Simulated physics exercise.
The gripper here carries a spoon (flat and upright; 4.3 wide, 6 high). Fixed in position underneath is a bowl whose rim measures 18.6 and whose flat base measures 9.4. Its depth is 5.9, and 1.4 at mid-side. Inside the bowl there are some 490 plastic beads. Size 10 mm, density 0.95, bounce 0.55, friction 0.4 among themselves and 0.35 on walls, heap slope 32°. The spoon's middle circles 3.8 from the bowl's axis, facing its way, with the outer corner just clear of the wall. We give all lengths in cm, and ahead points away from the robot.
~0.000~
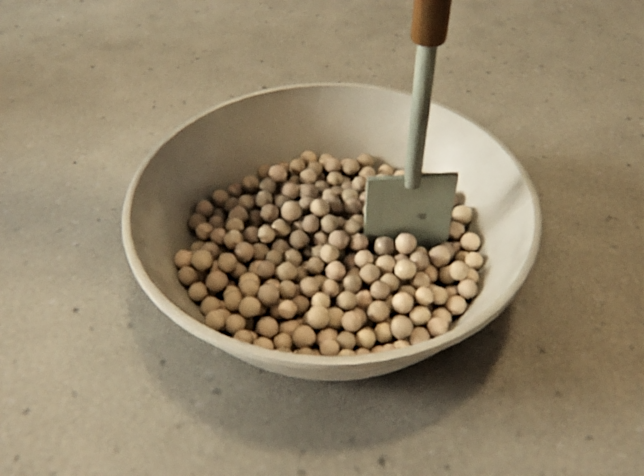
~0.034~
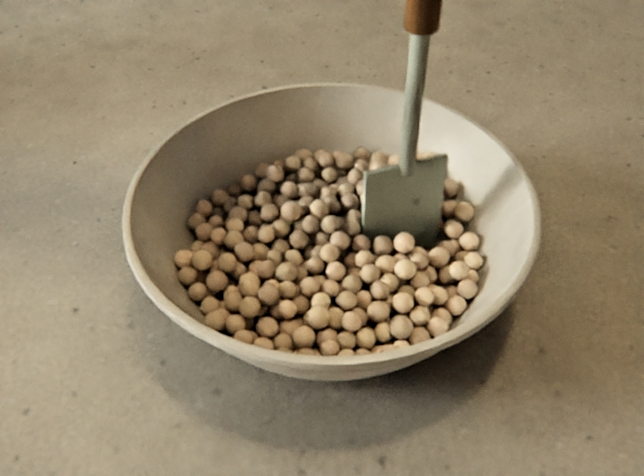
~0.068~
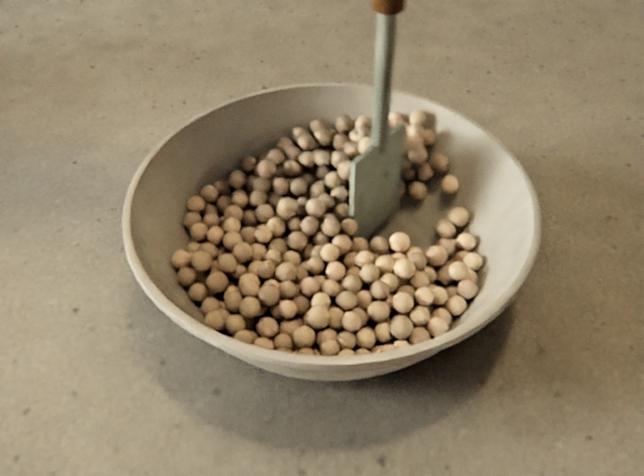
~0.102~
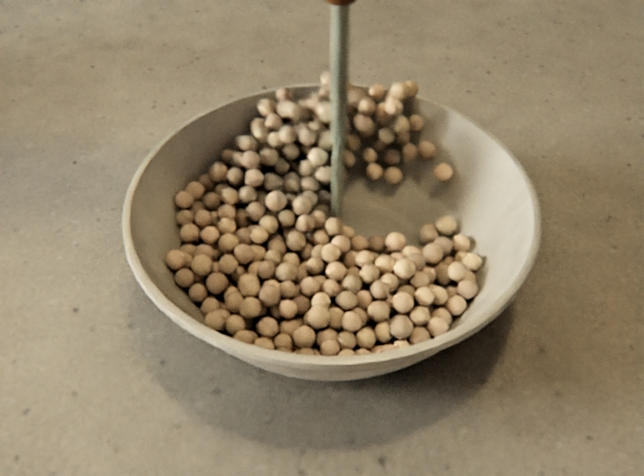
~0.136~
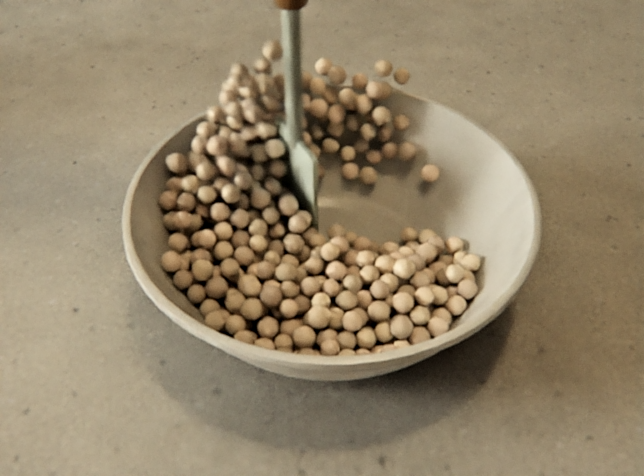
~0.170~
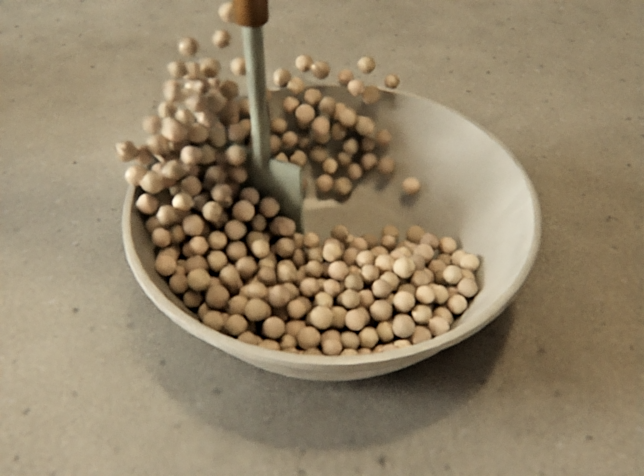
At the start, a flat-bladed tool with a brown handle stands at the right side of a pale bowl of beige beads. The tool sweeps around the far side toward the left, turning as it goes, and the beads pile up high, some flying above the bowl's left rim.
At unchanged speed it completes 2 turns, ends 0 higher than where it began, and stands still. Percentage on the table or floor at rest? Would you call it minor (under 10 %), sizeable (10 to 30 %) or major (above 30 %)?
I would call it major.
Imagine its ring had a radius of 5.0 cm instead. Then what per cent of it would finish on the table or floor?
Near 50 percent.
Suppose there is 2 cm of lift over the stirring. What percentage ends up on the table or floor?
Near 25 in a hundred.
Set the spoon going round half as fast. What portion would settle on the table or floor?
In that case some 5 per cent.
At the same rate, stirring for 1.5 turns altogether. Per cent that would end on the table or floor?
It would be around 35 percent.
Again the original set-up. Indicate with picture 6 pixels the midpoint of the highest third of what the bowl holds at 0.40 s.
The upper third is centred close to (466, 194).
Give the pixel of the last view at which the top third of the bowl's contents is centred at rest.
It is centred around (396, 192).
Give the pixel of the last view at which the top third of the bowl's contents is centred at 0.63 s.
In the final view it lies at about (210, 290).
By 0.40 s, 8° round, highest piece 9 above the table; 364 in the bowl, 78 on the table or floor, 51 in flight or on the tool.
By 0.63 s, 230° round, highest piece 8 above the table; 322 in the bowl, 161 on the table or floor, 10 in flight or on the tool.
By 0.94 s, 0° round, highest piece 7 above the table; 305 in the bowl, 188 on the table or floor.
By 1.64 s, 0° round, highest piece 5 above the table; 305 in the bowl, 188 on the table or floor.
Final count, 305 in the bowl, 188 on the table or floor. That is 38 % on the table or floor.
